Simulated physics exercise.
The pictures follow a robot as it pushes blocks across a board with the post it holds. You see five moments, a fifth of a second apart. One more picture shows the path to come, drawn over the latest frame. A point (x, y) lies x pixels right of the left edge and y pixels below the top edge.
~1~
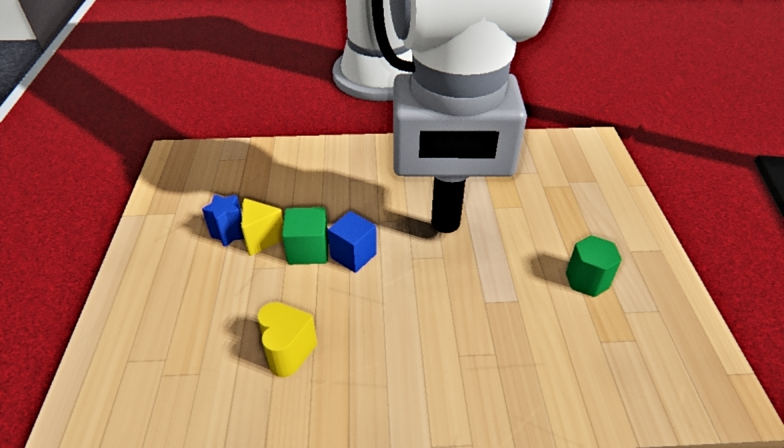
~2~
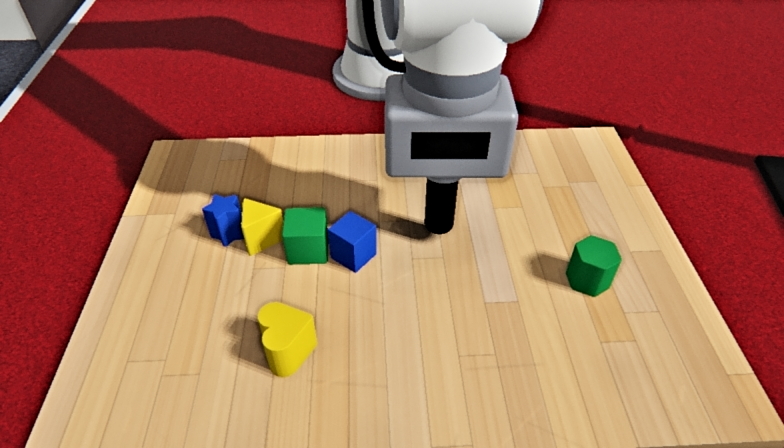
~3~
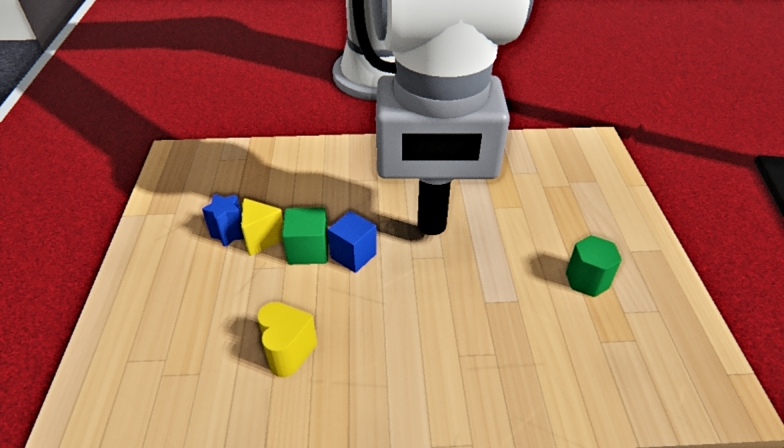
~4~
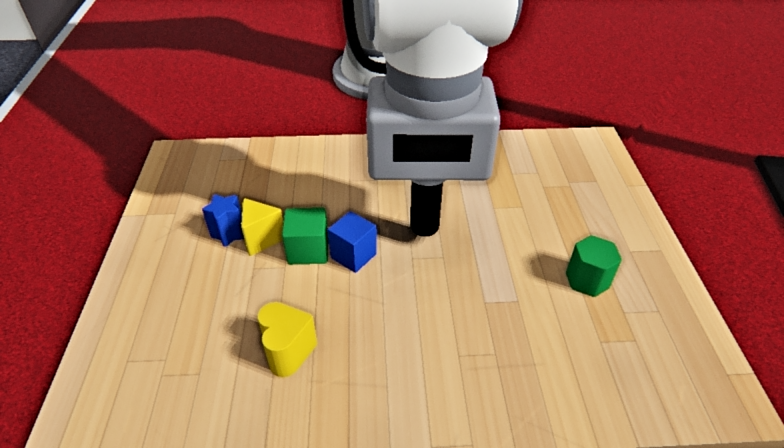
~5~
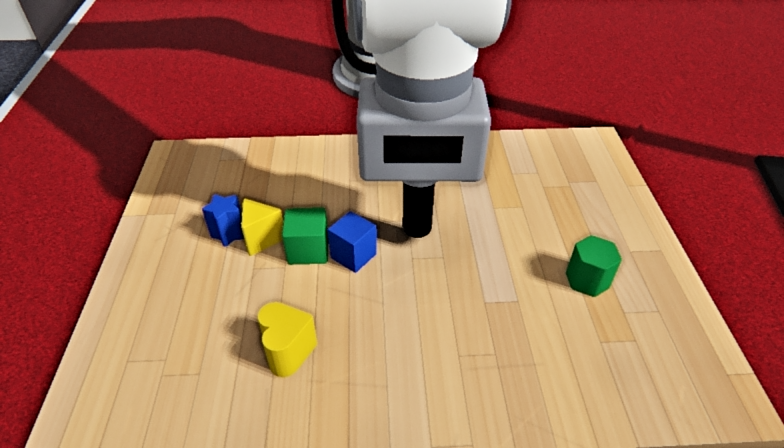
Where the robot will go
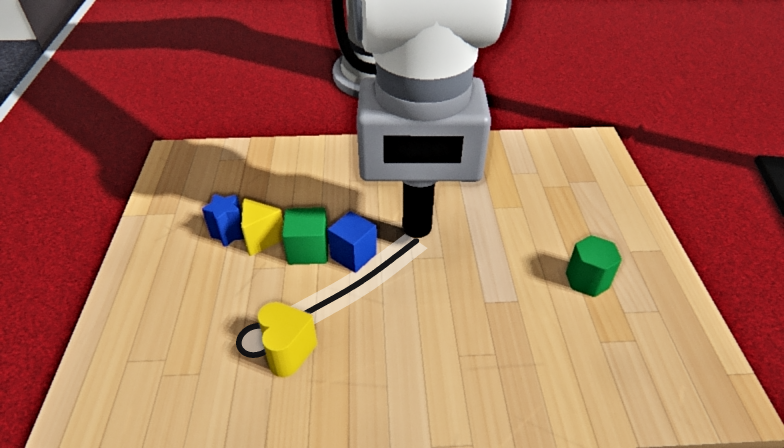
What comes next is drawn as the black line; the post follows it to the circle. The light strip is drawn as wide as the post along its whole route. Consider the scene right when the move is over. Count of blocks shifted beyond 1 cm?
It should be one, as far as I can tell.
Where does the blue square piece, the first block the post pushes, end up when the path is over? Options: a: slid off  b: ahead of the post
a: Slid off.
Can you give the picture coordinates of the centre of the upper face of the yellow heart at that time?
It should be at about (264, 341).
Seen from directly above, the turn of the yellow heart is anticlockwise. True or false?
That is true.
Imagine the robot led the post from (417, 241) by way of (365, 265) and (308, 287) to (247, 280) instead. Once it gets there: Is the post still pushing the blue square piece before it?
Yes, I think so.
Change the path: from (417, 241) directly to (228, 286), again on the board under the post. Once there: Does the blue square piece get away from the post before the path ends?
Yes
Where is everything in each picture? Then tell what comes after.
Tip of the post (446, 225), middles of tops, yellow heart (282, 323), blue square piece (352, 227), in the first frame.
Post (439, 226), nothing pushed, in the second frame.
Post (432, 227), nothing pushed, in the third frame.
Post (425, 228), nothing pushed, in the fourth frame.
Post (417, 229), yellow heart (282, 323), blue square piece (352, 227), in the fifth frame.
The line goes from (417, 241) through (347, 290) to (256, 340).
What follows on the original path. One third of the way, post (372, 263); nothing pushed yet.
Two thirds of the way, post (316, 295); nothing pushed yet.
At the end, post (253, 329); yellow heart (264, 341), turned 55° anticlockwise; blue square piece unmoved.
